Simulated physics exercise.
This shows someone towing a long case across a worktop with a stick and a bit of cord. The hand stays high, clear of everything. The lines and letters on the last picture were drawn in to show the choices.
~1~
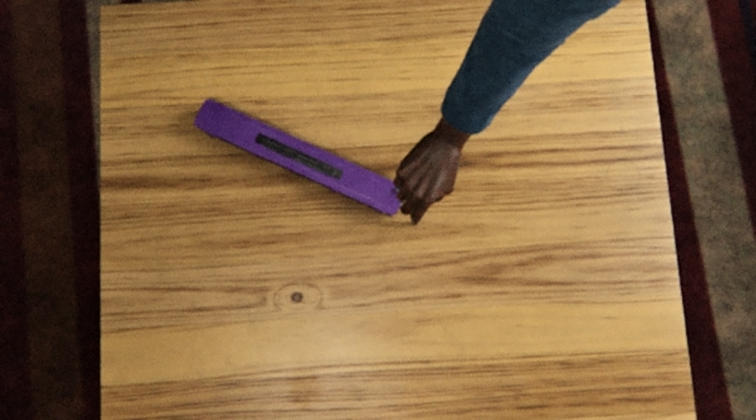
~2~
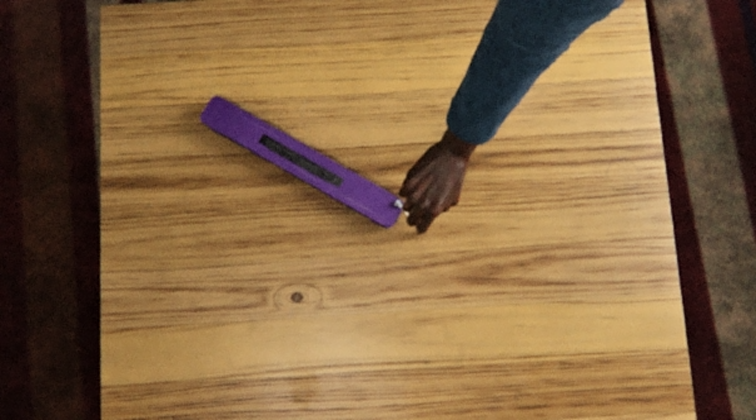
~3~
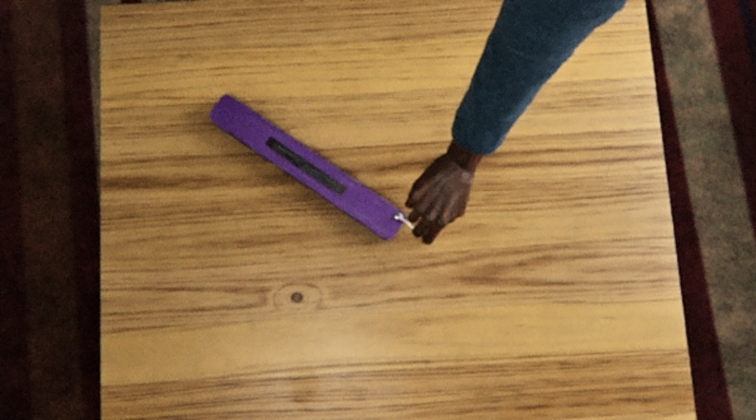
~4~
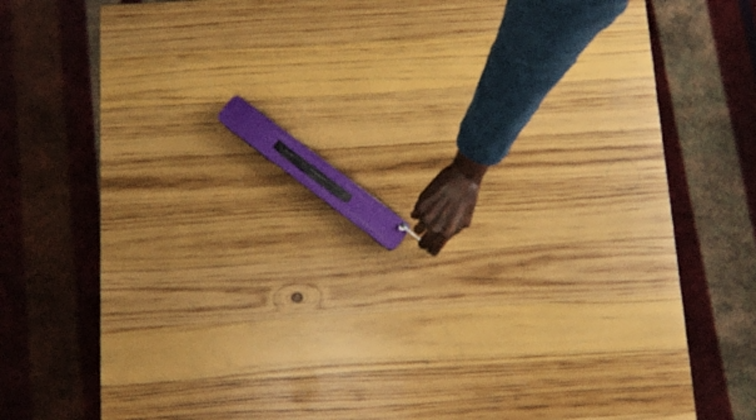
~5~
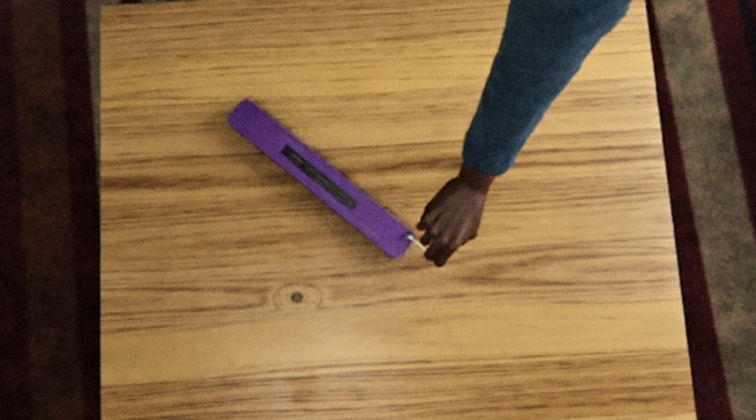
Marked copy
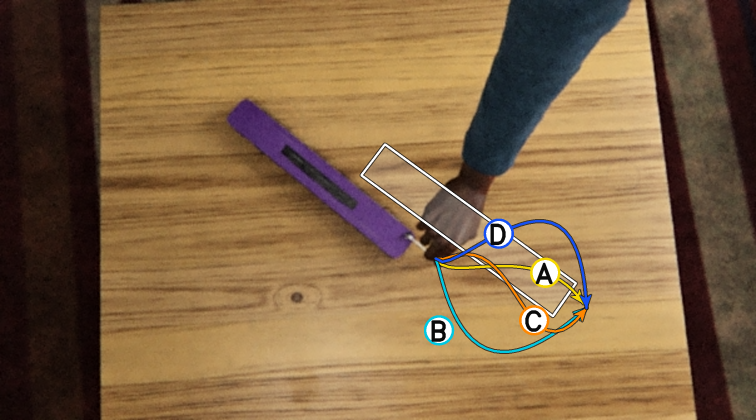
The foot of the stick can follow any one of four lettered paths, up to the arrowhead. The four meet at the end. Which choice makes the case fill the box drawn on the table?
Take D.
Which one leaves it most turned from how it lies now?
That is B.
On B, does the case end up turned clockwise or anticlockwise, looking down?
On that path, anticlockwise.
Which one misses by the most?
B.
On the copy, A from (436, 259) via (513, 266) to (583, 303); B from (436, 259) via (494, 351) to (587, 308); C from (436, 259) via (515, 293) to (587, 308); D from (436, 259) via (536, 221) to (587, 308); the outline at (468, 229).
On D. First, foot of the stick (503, 231), middle of the case (367, 192).
Then, foot of the stick (572, 242), middle of the case (435, 205).
Finally, foot of the stick (586, 308), middle of the case (466, 227); it lies in the outline.
By contrast, A leaves its middle at (456, 241); B leaves its middle at (446, 269); C leaves its middle at (453, 254).
